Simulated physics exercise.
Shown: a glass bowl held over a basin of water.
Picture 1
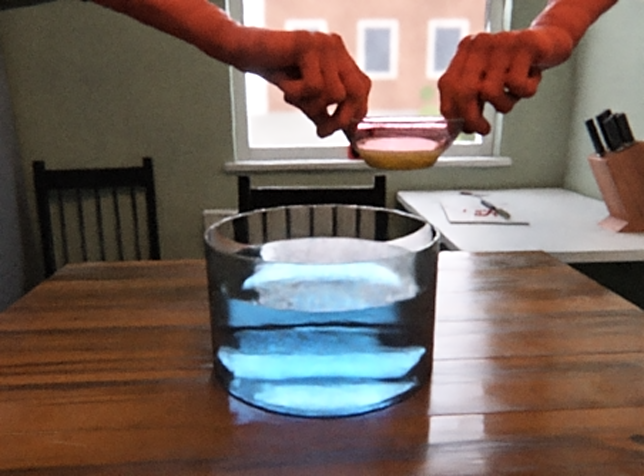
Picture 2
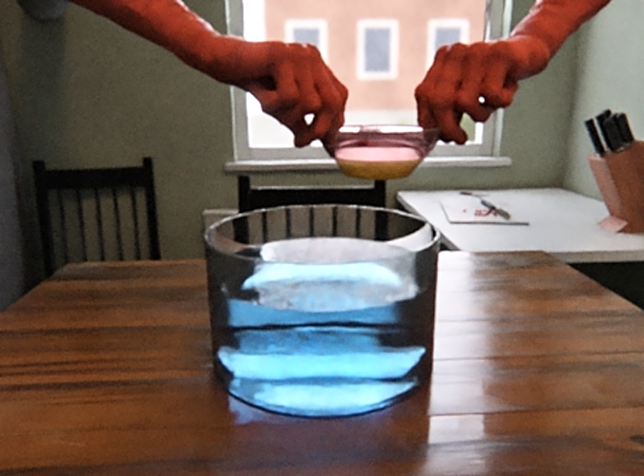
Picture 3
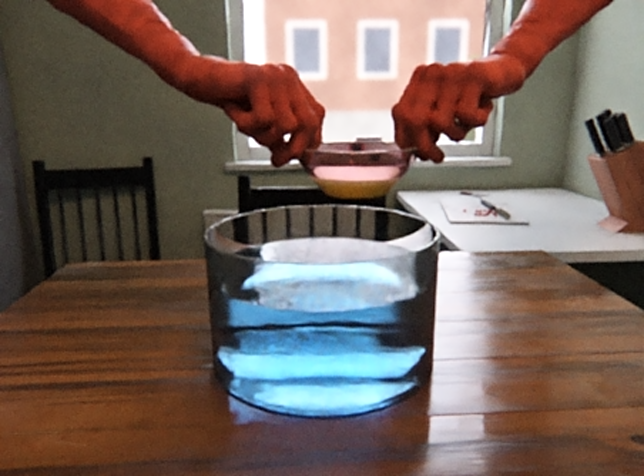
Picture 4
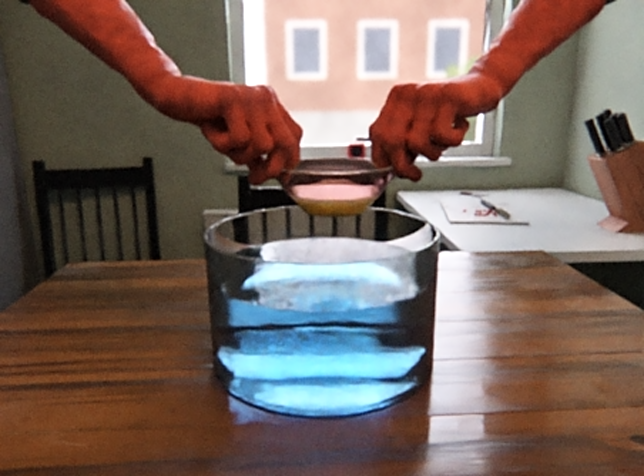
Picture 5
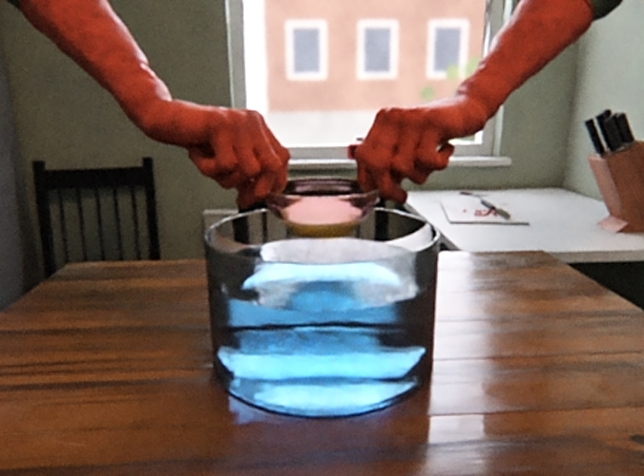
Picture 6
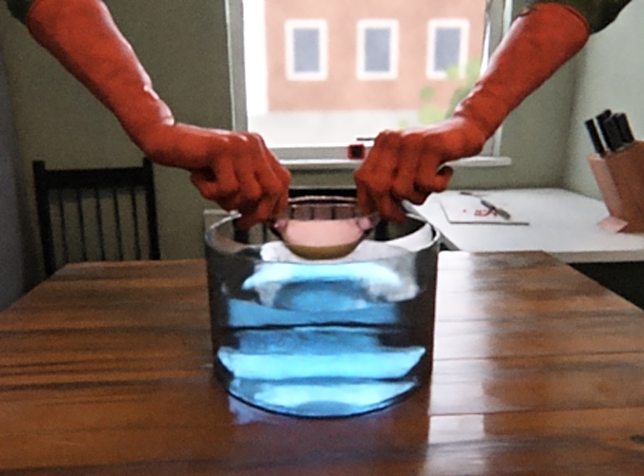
Two reddish hands reach in from the top of a room with a wooden table, seen from the front by a still camera, gripping a small clear glass bowl of pinkish and yellowish contents. Below is a round glass basin of bright blue water, with dark chairs and a window behind and a knife block at right. The hands lower the bowl leftward and down to the basin's rim.
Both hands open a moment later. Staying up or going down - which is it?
Staying up.
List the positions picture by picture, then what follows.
In the first frame, bowl (401, 139) about a third full; above the basin.
In the second frame, bowl about a third full, surface at (378, 155); coming down.
In the third frame, bowl (356, 167) about a third full; lower.
In the fourth frame, bowl about a third full, surface at (335, 191); lower still.
In the fifth frame, bowl (322, 206) about a third full; close to the surface.
In the sixth frame, bowl about a third full, surface at (322, 233); just over the surface.
A moment on, the bowl dips into the water.
Further on, it bobs and steadies.
When it is over, the bowl floats with about half of its side showing.
